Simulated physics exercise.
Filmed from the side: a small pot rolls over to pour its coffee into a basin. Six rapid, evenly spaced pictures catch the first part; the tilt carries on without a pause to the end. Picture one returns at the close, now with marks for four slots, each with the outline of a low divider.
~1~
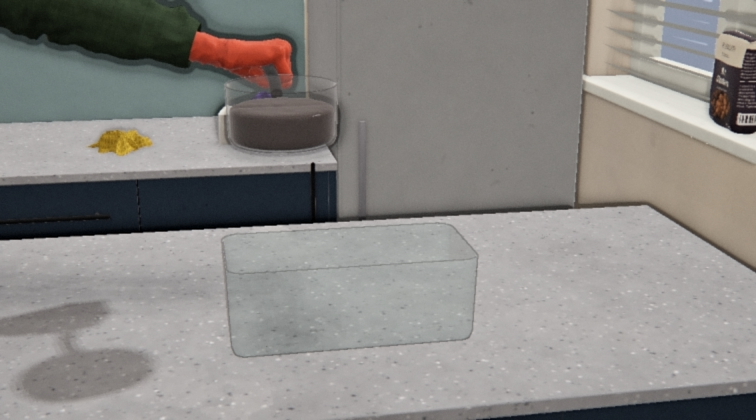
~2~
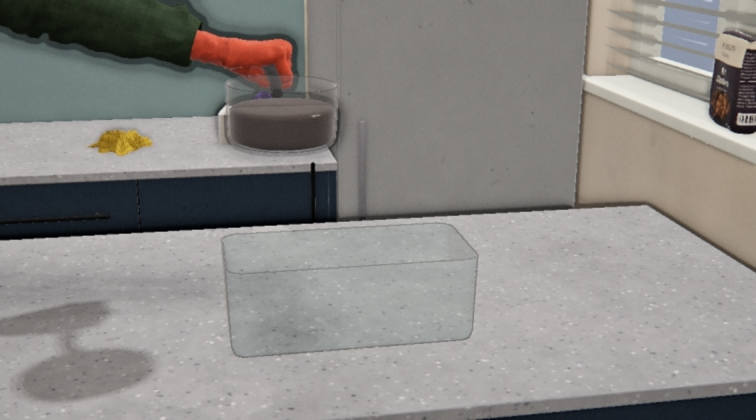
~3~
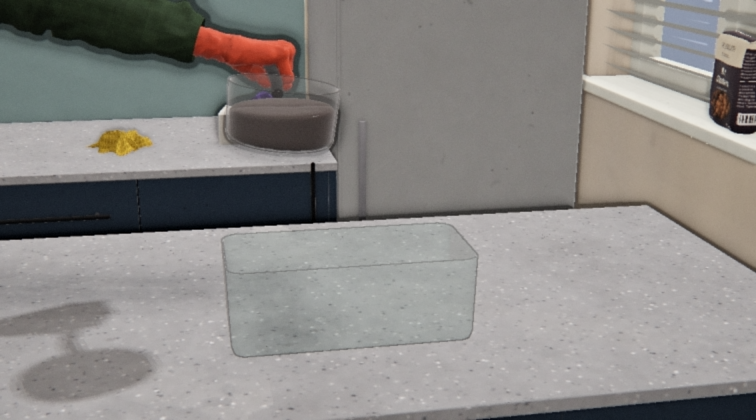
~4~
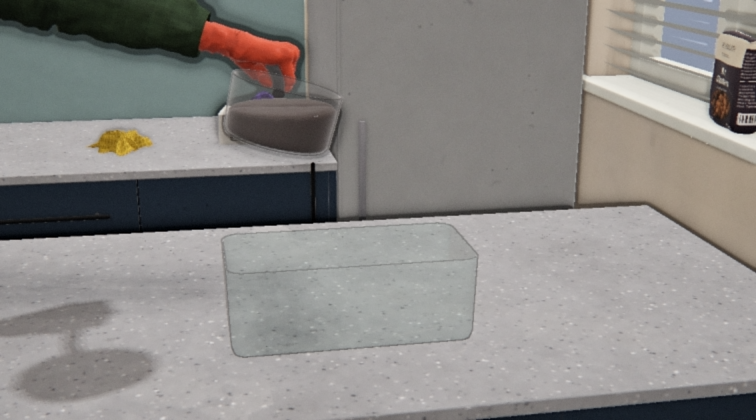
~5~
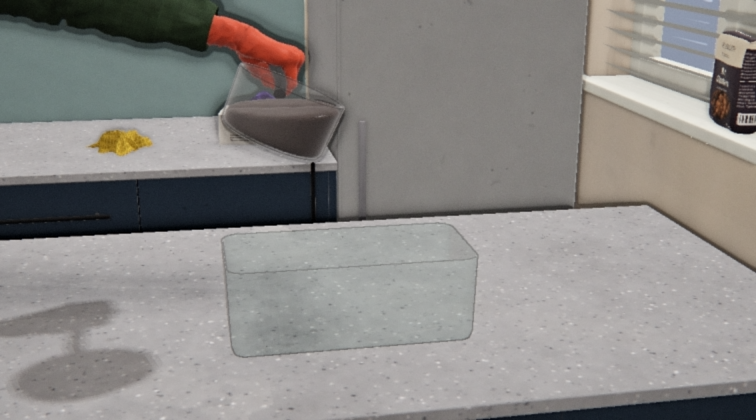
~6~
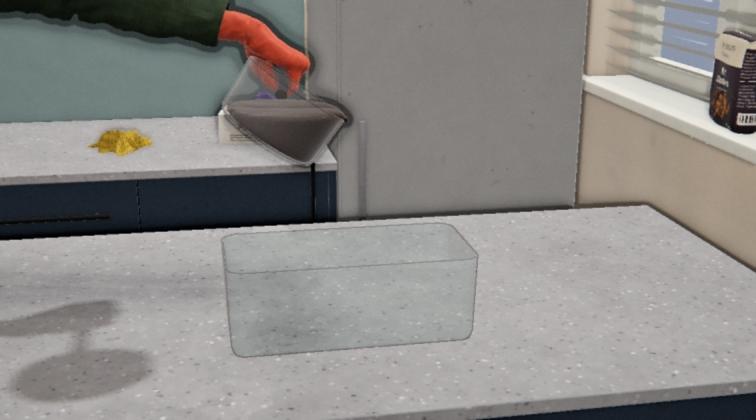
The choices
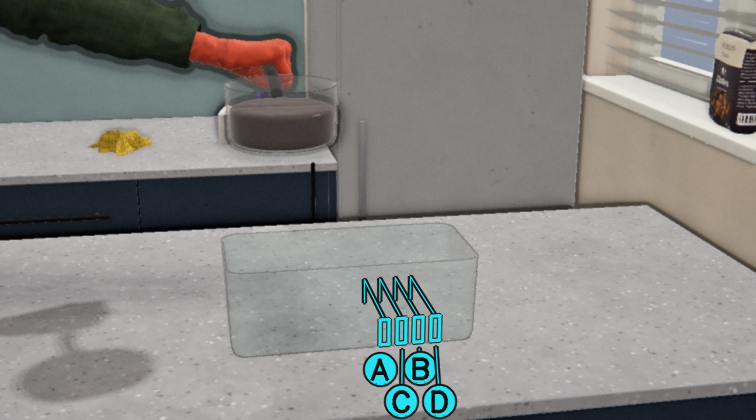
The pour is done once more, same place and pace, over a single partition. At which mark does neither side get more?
Best: C.
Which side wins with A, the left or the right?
The right one.
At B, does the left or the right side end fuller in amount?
The left one.
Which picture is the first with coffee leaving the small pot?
Picture 6.
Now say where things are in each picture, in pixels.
In the first frame, upright, lip at (335, 82); basin from (231, 356) to (472, 337); nothing has left yet.
In the second frame, upright, lip at (335, 83); nothing has left yet.
In the third frame, tipped about 6°, lip at (338, 87); nothing has left yet.
In the fourth frame, tipped about 14°, lip at (340, 95); nothing has left yet.
In the fifth frame, tipped about 24°, lip at (342, 105); nothing has left yet.
In the sixth frame, tipped about 35°, lip at (342, 117); coffee is over the lip, down to (342, 117).
In cyan, A at (385, 351); B at (419, 348); C at (402, 349); D at (435, 347).
With A, about 29 % ends left of the wall and 71 % right of it.
With B, about 79 % ends left of the wall and 20 % right of it.
With C, about 51 % ends left of the wall and 48 % right of it.
With D, about 92 % ends left of the wall and 6 % right of it.
